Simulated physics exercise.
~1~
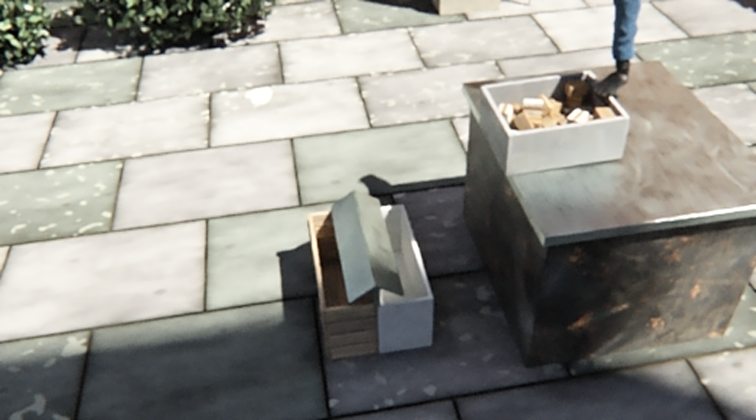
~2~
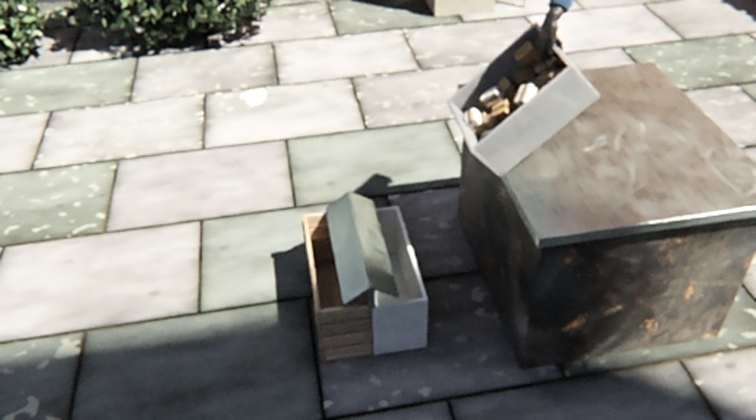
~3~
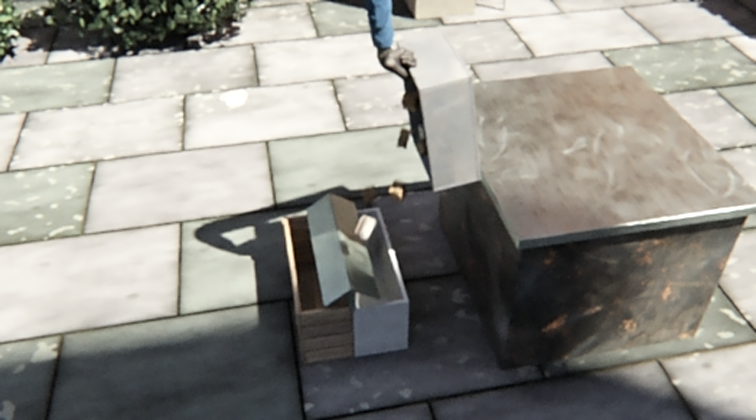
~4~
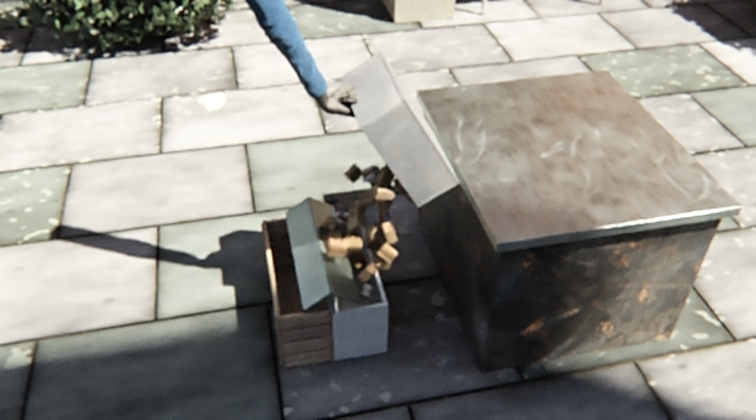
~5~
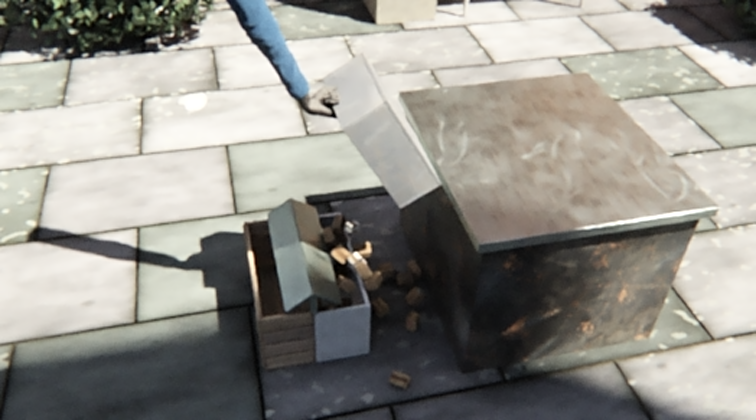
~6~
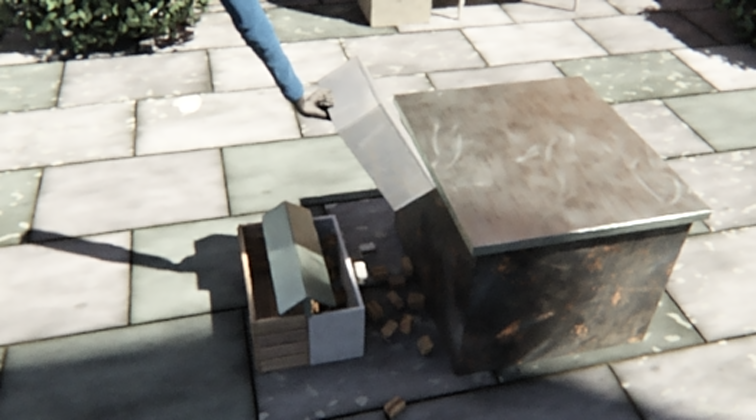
On a paved patio, a blue-sleeved arm tips small blocks into a trough, spilling some beside it.
